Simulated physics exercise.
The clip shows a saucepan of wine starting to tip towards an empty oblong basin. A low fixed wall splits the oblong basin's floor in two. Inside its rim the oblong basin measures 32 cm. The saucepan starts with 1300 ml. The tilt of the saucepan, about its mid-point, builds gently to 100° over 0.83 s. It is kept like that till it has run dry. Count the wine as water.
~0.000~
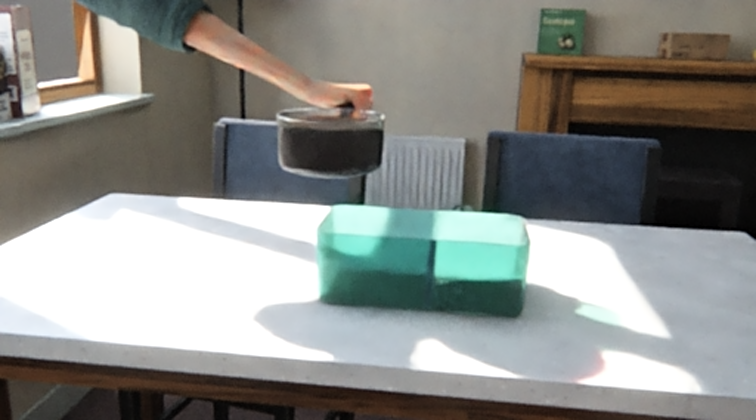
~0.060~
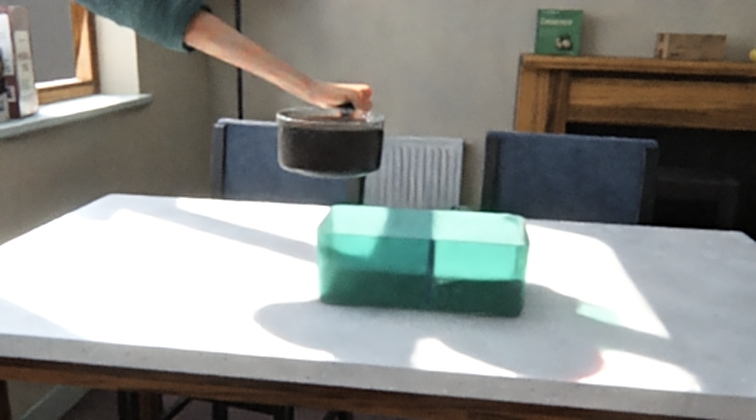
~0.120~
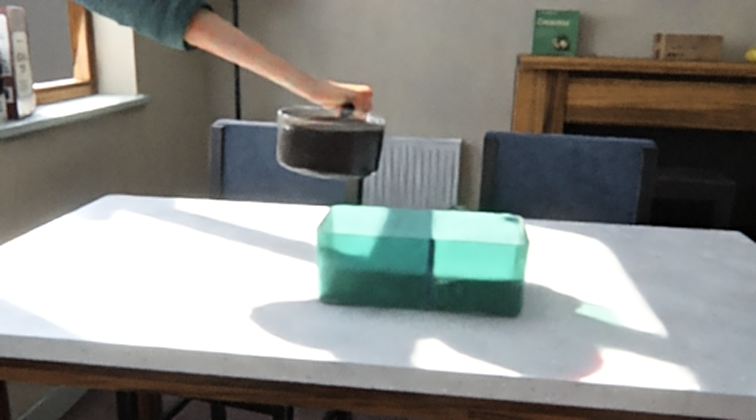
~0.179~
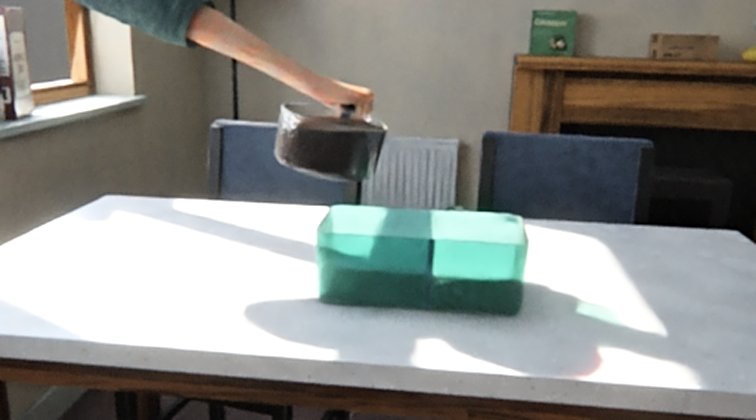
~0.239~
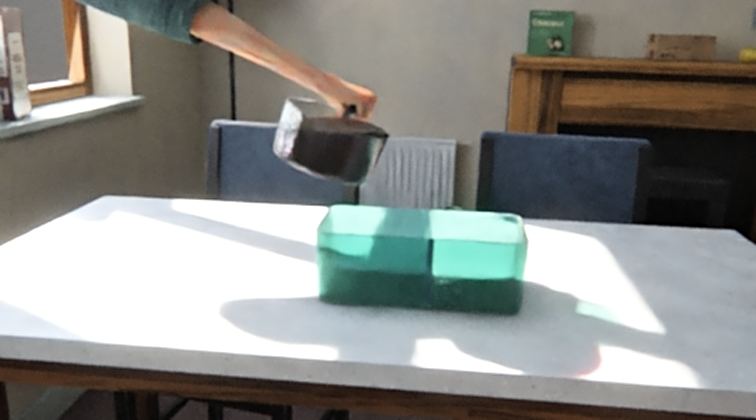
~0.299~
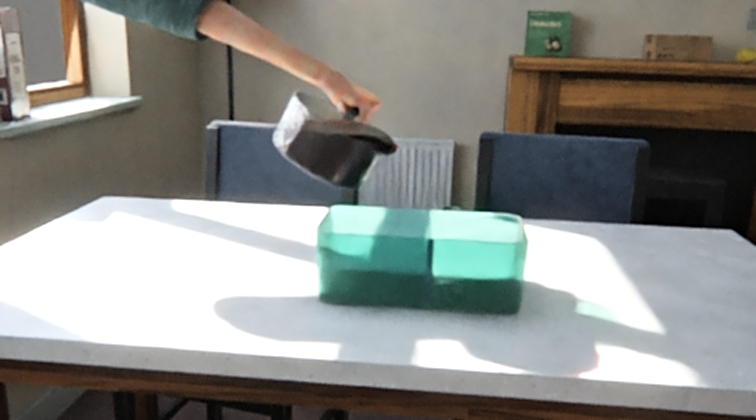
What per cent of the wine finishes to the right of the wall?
The far part has some 21 per cent.
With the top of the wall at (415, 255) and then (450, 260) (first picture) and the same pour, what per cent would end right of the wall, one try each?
In turn about 50 and 5 per cent.
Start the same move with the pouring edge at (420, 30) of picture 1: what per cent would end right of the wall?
In that case some 80 per cent.
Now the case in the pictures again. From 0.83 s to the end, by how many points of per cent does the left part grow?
About 7 per cent.
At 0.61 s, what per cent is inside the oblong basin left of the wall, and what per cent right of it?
Left about 20, right about 14.
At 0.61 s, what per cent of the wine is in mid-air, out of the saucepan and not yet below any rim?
About 32 per cent.
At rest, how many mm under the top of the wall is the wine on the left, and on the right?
Left about 22 mm, right about 46 mm.
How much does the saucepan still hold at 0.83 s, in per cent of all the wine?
Near 8 in a hundred.
By 0.61 s the tilt is 83° and 33 per cent is still to pour, 21 is left of the wall and 14 right of it.
By 0.83 s the tilt is 100° and 8 per cent is still to pour, 65 is left of the wall and 19 right of it.
By 1.07 s the tilt is 100° and 1 per cent is still to pour, 70 is left of the wall and 21 right of it.
By 1.33 s the tilt is 100° and 0 per cent is still to pour, 72 is left of the wall and 21 right of it.
At rest 72 per cent lies left of the wall, 21 right of it and 7 outside.
